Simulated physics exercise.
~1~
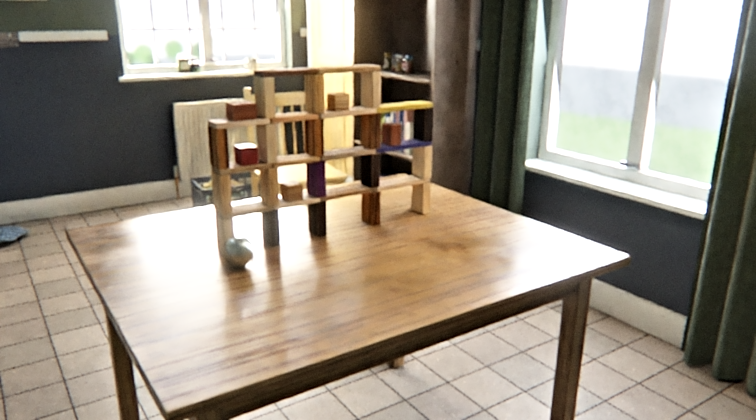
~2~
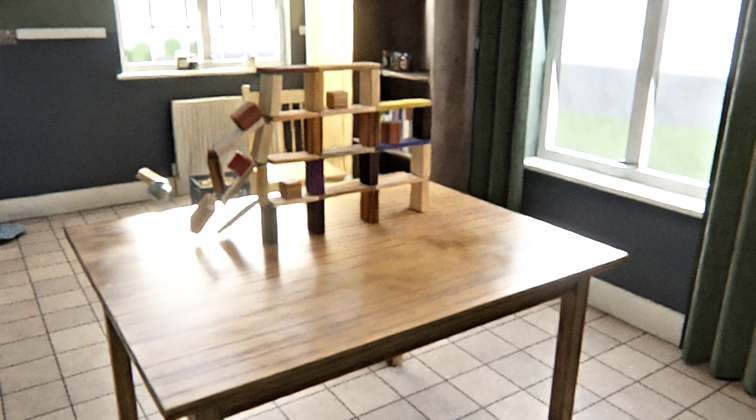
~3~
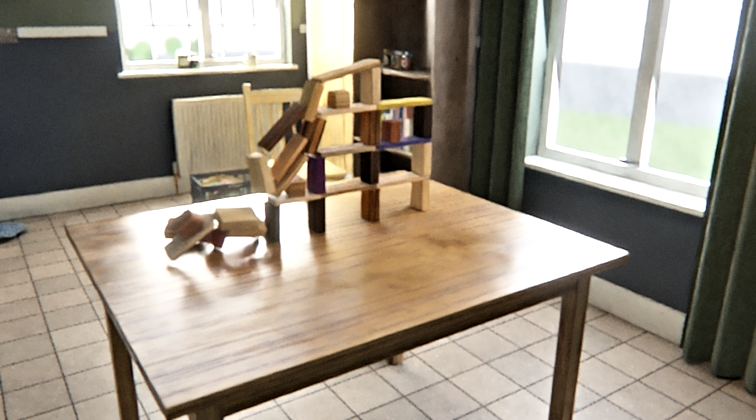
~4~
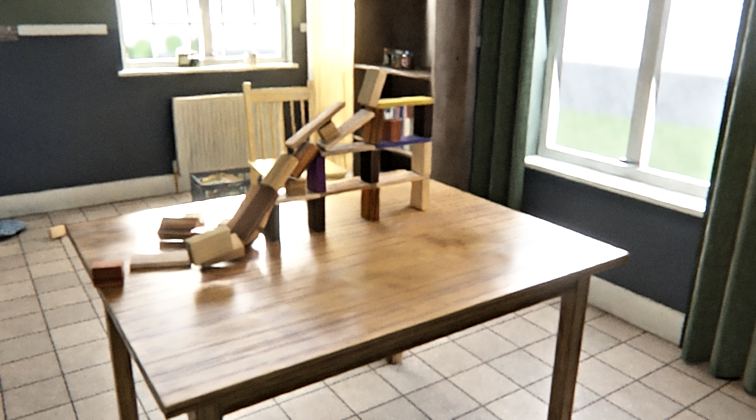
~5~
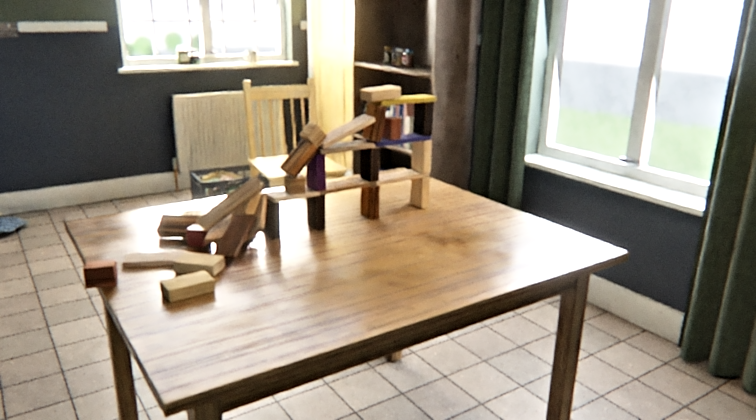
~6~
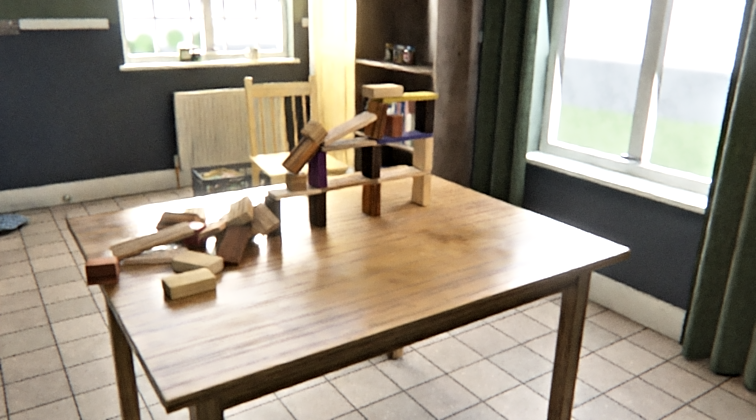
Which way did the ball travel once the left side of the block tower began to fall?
The ball moved to the left, away from the tower.
